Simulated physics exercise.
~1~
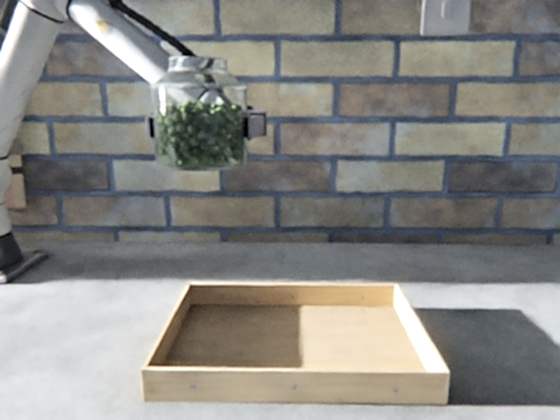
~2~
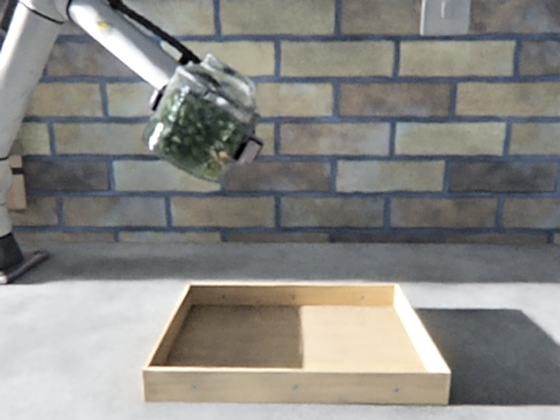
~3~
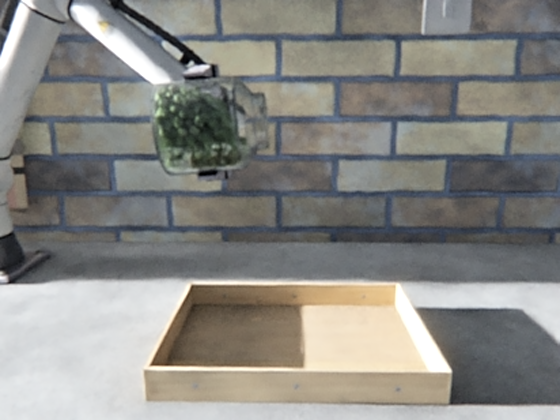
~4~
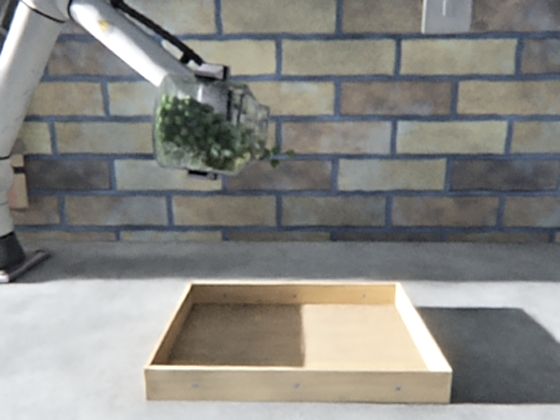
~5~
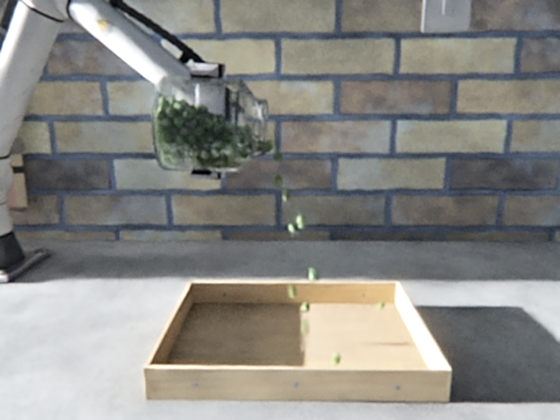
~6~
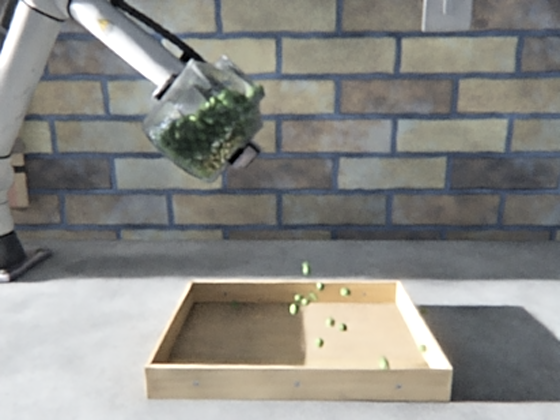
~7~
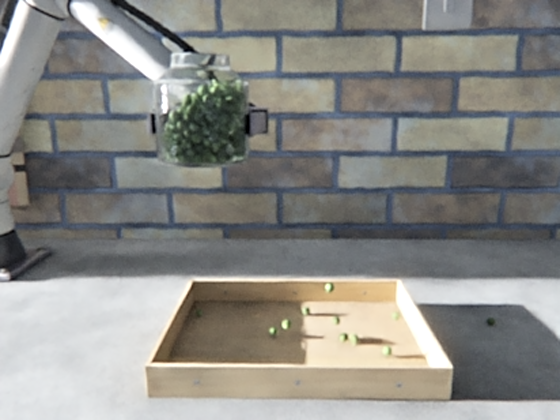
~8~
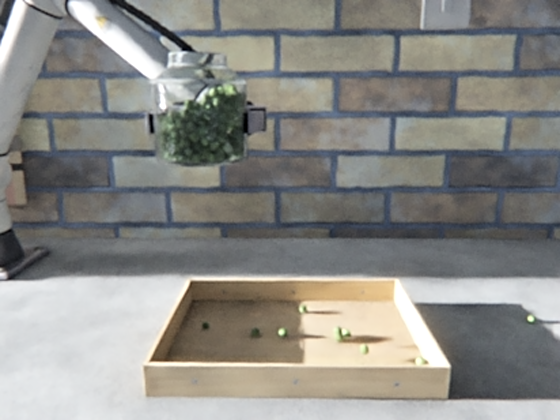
The footage shows a robot arm tipping a clear jar of small green beads onto its side above a shallow wooden tray, spilling a few, then turning it upright again. Some beads scatter in the tray, one rolls across the table to the right, and most remain in the jar.
